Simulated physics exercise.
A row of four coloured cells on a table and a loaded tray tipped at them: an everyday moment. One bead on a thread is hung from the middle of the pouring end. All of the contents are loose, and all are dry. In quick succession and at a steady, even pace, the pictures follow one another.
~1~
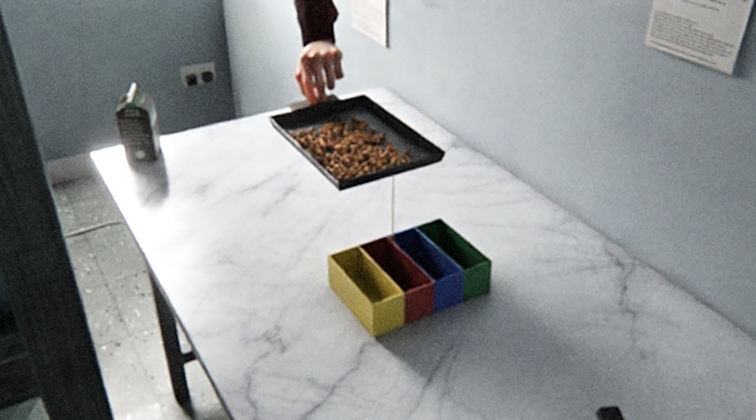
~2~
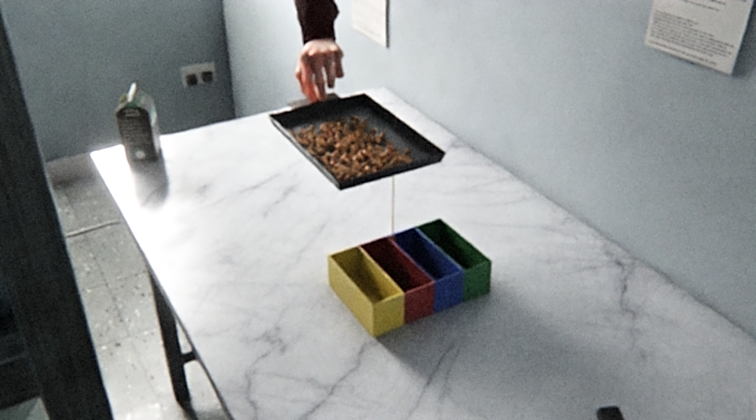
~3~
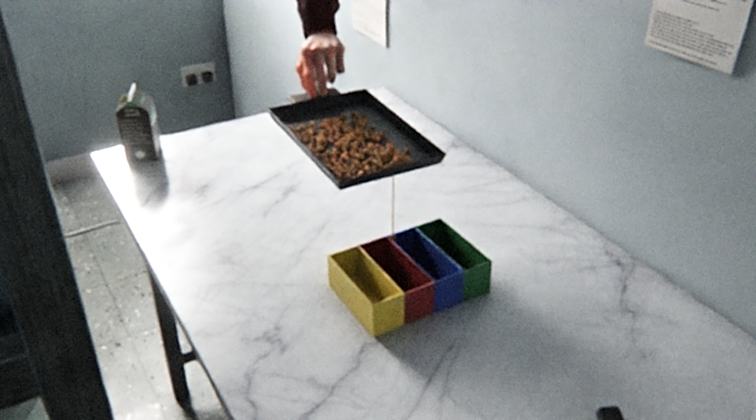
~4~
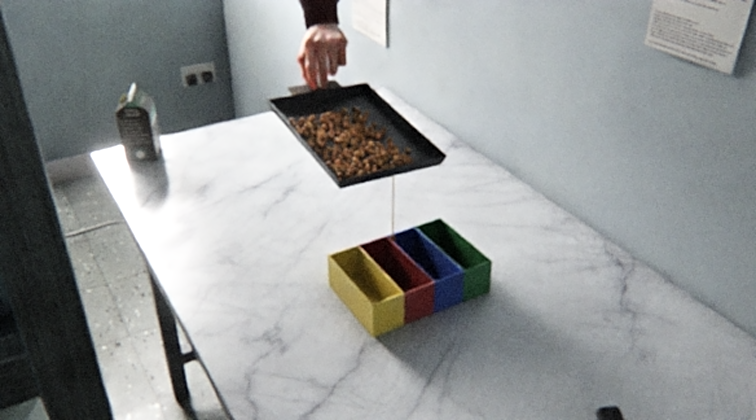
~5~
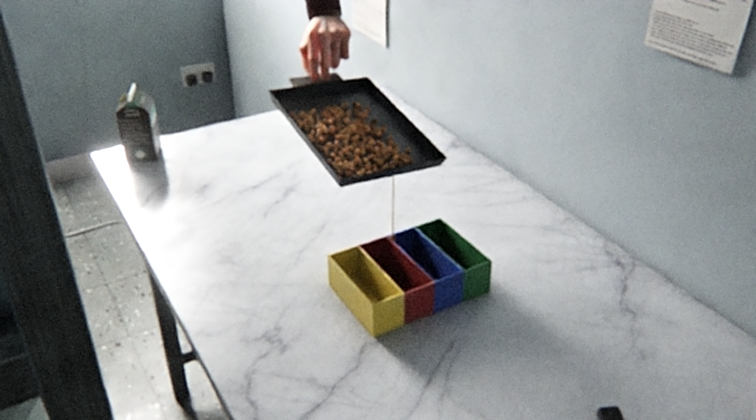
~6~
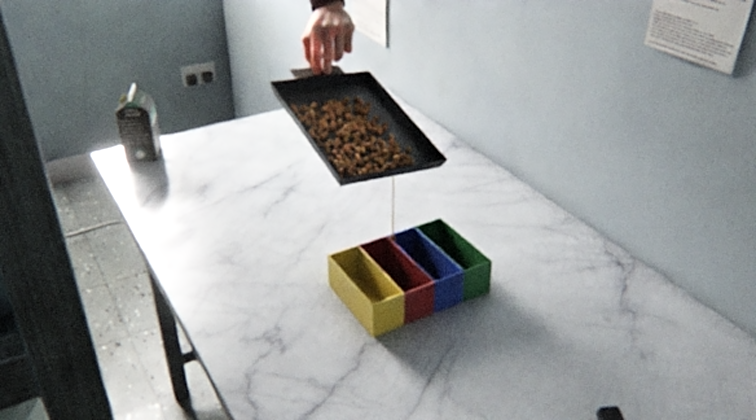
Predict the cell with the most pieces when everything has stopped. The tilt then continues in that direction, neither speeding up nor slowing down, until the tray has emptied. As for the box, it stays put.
I would say the green cell.
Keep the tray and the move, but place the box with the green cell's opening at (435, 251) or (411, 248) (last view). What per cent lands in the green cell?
It would be near 40 per cent first and near 20 per cent second.
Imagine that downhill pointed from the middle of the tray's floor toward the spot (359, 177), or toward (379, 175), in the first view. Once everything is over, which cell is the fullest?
First: The yellow cell, second: Yellow.
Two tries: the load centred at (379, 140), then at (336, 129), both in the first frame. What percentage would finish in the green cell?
Close to 70 in a hundred, then close to 70 in a hundred.
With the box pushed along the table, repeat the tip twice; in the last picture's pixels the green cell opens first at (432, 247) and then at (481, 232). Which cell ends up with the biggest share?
In order of the tries: That green cell and the cell in blue.
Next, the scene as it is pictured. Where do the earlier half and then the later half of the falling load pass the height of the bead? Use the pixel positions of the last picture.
First around (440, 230), afterwards around (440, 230).
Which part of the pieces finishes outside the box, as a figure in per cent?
About 0 %.
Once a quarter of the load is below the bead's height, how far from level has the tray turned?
About 100 degrees.
Soon after the last picture, tray tipped steeply; nearly all on the tray; a stray few in the green cell; a stray few falling or outside the box.
A little later, tray tipped right over; about a quarter on the tray; about a quarter in the green cell; a small part in the blue cell; a stray few in the red cell; about a third falling or outside the box.
Later still, tray tipped past a quarter turn; about two thirds in the green cell; about a quarter in the blue cell; a small part in the red cell; a stray few falling or outside the box.
At rest, tray tipped past a quarter turn; about two thirds in the green cell; about a quarter in the blue cell; a small part in the red cell; none in the yellow cell; a stray few outside the box.
